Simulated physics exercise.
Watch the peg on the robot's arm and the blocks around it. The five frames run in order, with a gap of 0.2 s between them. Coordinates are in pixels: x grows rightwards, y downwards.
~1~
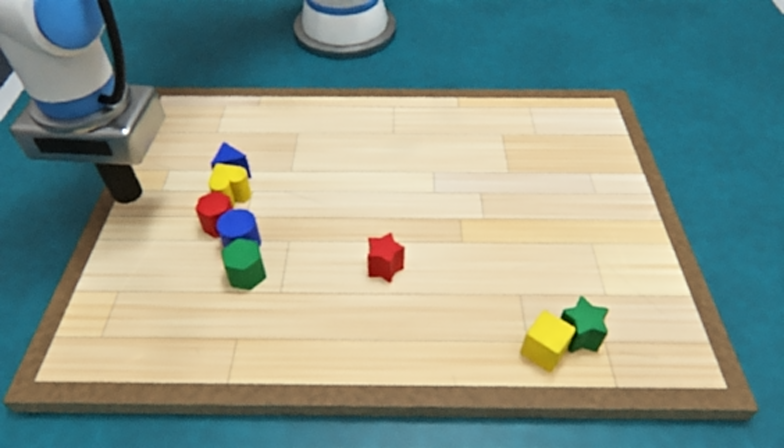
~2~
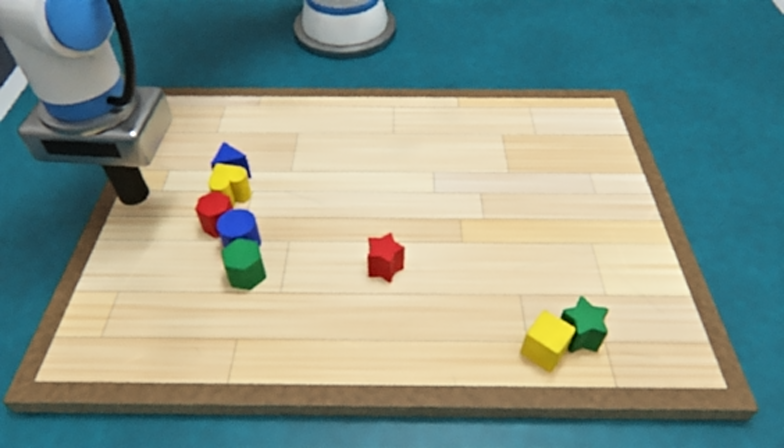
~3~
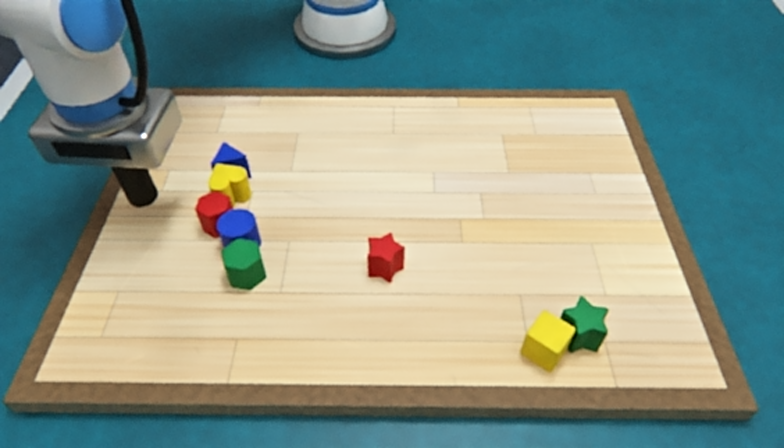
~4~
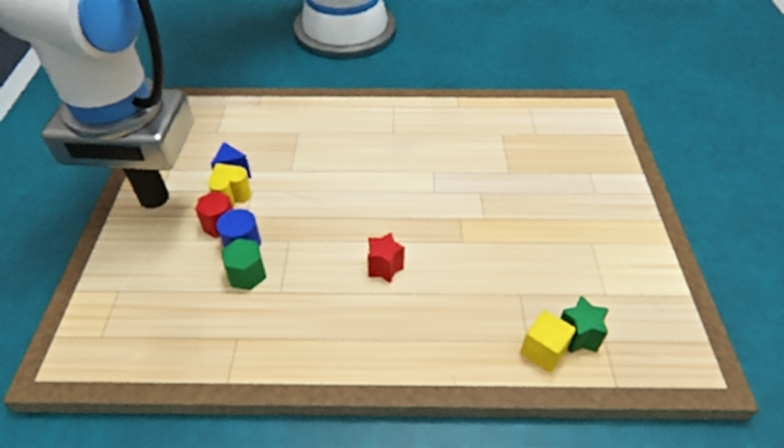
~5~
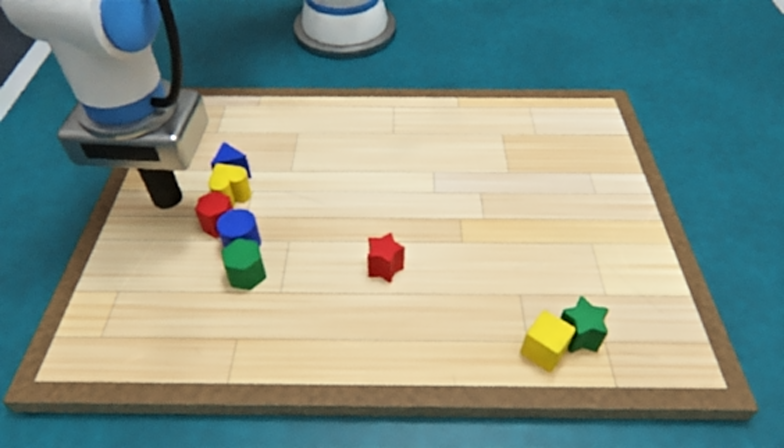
The video shows a robot arm with a dark peg moving slowly rightward from the left edge of a wooden board, nearing a cluster of red, yellow, blue and green blocks, while all the blocks stay still.
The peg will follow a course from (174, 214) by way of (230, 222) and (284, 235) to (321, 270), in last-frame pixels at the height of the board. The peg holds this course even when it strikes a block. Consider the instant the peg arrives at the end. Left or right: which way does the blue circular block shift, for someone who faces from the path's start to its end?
Moves right.
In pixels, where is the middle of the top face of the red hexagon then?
It ends at (314, 202).
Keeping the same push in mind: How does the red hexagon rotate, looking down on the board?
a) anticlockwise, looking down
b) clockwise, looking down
My pick is a.
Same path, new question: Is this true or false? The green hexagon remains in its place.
It is true.
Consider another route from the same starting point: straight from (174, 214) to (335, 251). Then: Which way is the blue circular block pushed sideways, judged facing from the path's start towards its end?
Shifted right.
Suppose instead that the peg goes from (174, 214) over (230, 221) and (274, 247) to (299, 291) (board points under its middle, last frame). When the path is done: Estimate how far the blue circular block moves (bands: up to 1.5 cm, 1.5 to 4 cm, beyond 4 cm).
It moves more than 4 cm.
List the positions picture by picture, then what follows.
In the first frame, tip of the peg (128, 194), middles of tops, red hexagon (212, 203), yellow heart (225, 175), blue circular block (236, 222), green hexagon (241, 253).
In the second frame, peg (135, 195), nothing pushed.
In the third frame, peg (144, 197), nothing pushed.
In the fourth frame, peg (155, 198), nothing pushed.
In the fifth frame, peg (168, 199), red hexagon (212, 203), yellow heart (225, 175), blue circular block (236, 222), green hexagon (241, 253).
On the path given first. One third of the way, peg (226, 207); red hexagon (256, 201), turned 30° anticlockwise; yellow heart (235, 175), turned 35° anticlockwise; blue circular block (264, 227).
Two thirds of the way, peg (282, 221); red hexagon (308, 200), turned 100° anticlockwise; yellow heart (236, 175), turned 40° anticlockwise; blue circular block (282, 240).
At the end, peg (318, 256); red hexagon (314, 202), turned 125° anticlockwise; yellow heart (236, 175), turned 40° anticlockwise; blue circular block (292, 272); green hexagon unmoved.
